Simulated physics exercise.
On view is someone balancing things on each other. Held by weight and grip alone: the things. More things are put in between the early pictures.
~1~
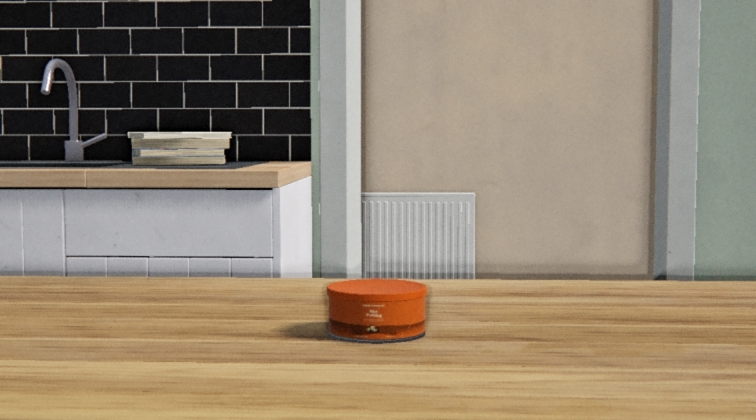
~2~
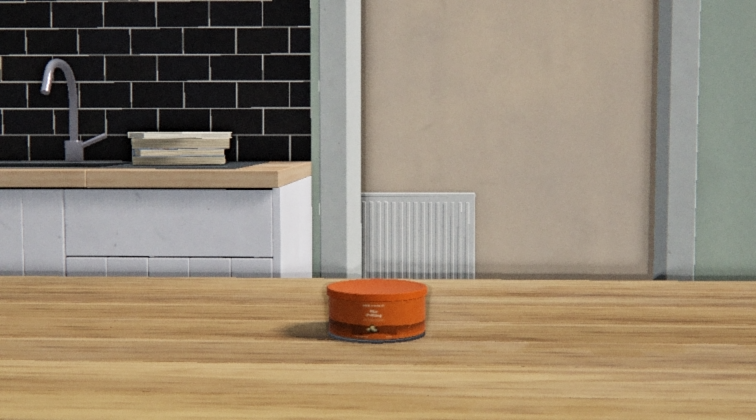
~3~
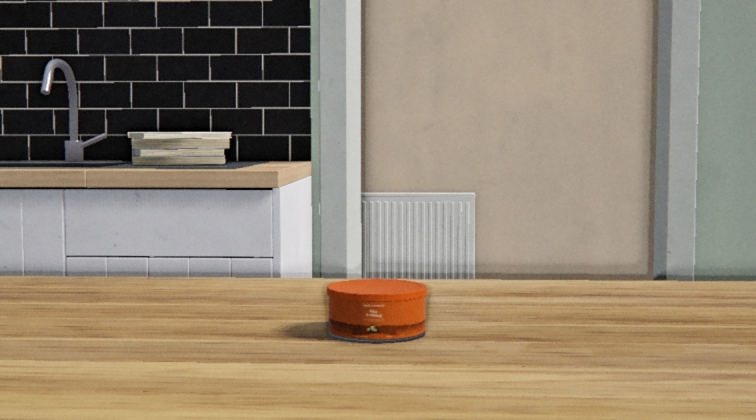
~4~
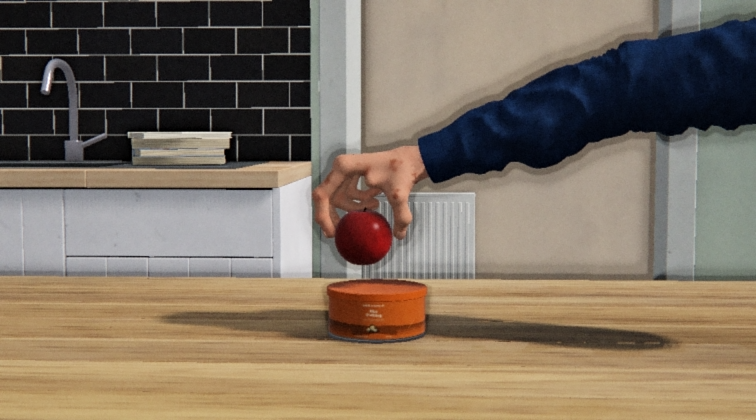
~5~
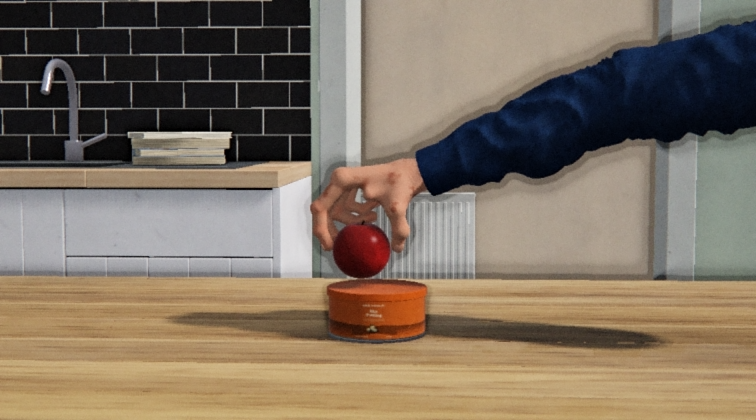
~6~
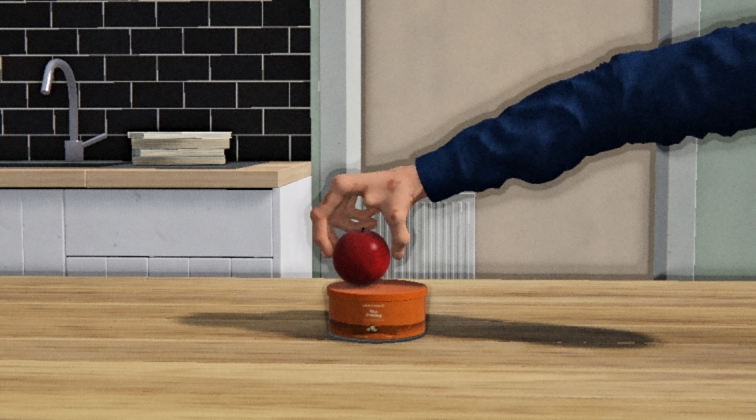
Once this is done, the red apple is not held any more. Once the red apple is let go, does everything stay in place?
Yes. Stays together.
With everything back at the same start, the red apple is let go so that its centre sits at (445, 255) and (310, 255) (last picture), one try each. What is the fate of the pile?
On the first release the pile caves in, while on the second it caves in.
Then, 0.20 s later than the last frame, all is still.
Then, 0.60 s later than the last frame, red apple resting near (362, 258).
When it is over, both as before. End places, in pixels of the last picture, red apple near (362, 258). The pile keeps its balance.
